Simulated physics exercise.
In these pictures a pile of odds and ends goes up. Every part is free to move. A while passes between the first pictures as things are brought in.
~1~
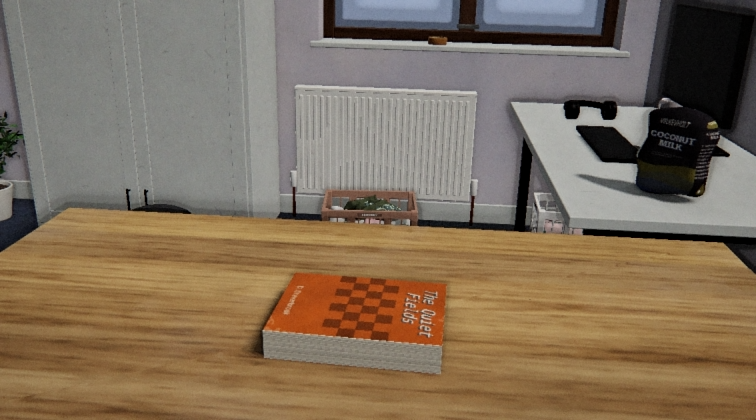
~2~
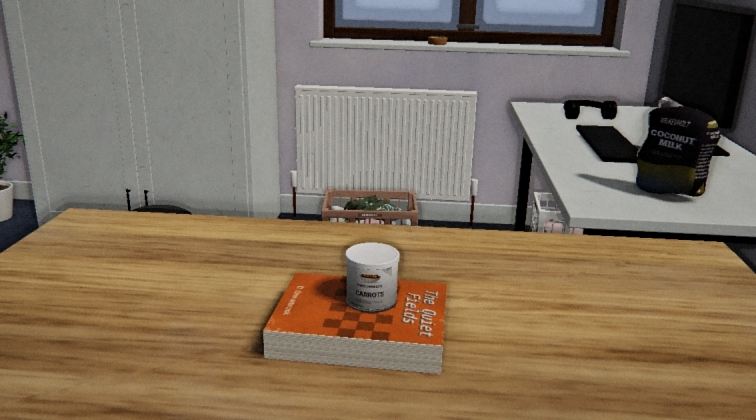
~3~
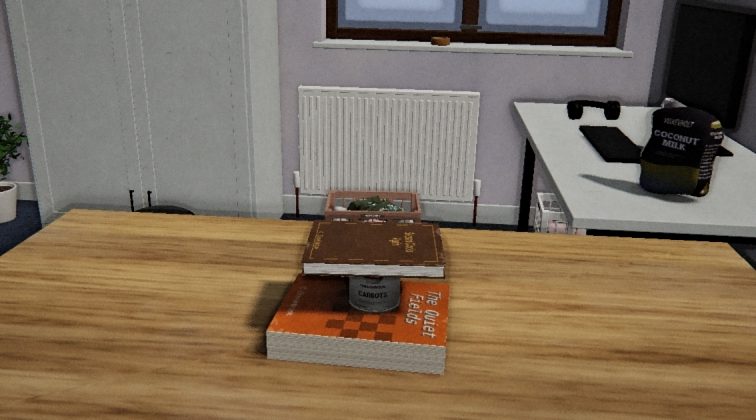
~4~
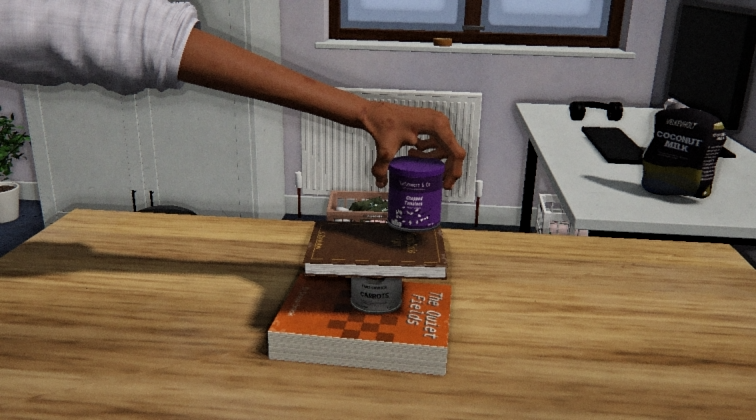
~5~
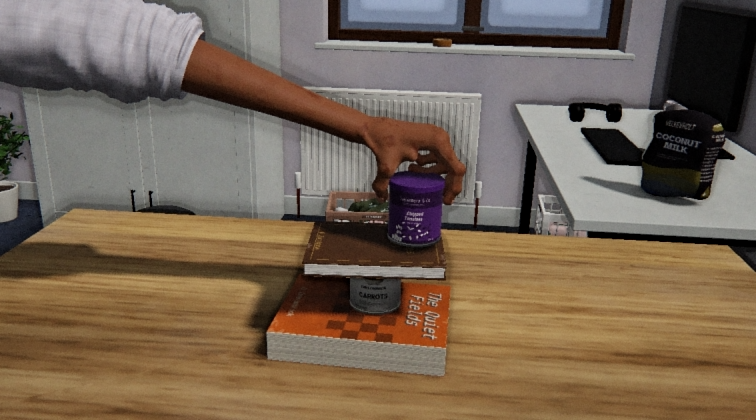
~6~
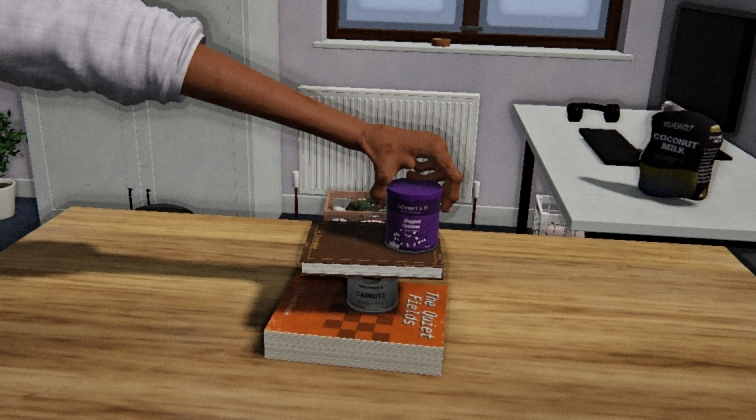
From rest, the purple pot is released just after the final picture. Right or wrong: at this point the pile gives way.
Wrong, it holds.
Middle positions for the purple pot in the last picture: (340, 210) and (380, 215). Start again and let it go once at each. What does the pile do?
First, it stays up; second, it keeps its balance.
Then, 0.60 s later than the last frame, all is still.
Then, 1.90 s later than the last frame, purple pot resting near (413, 216).
When it is over, all 4 as before. End places, in pixels of the last picture, purple pot near (413, 216). The pile stays up.
